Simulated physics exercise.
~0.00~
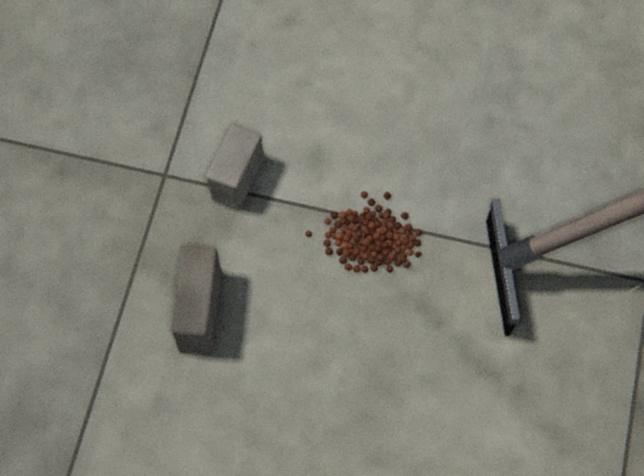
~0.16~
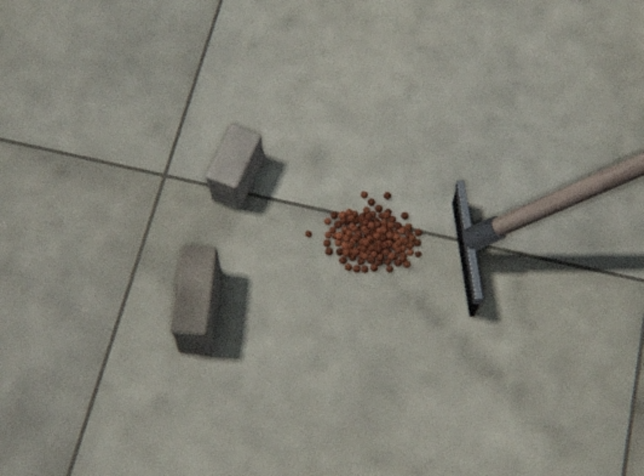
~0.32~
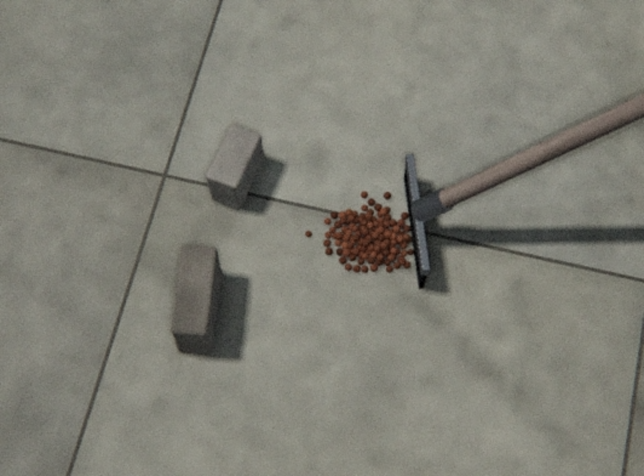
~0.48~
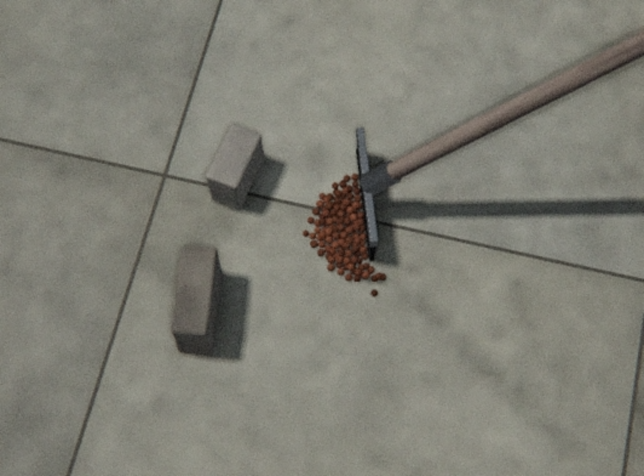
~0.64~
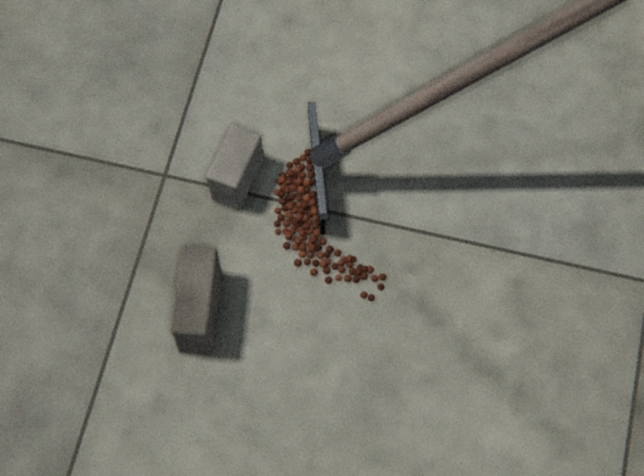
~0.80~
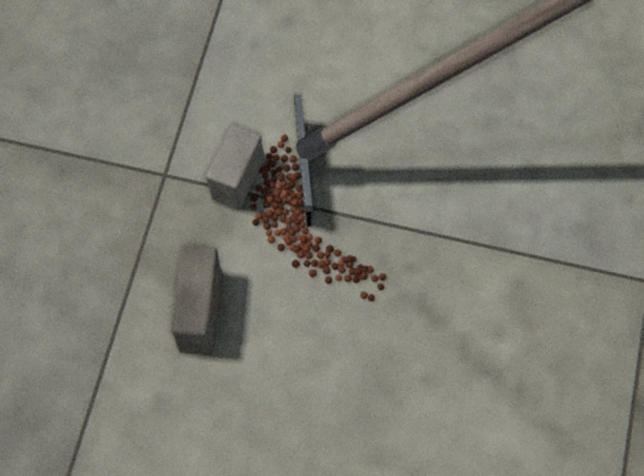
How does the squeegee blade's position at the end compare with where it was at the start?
At the start the blade stands off to the right of the pellet heap, and by the end it is farther left and higher up, just right of the upper block with pellets between them.
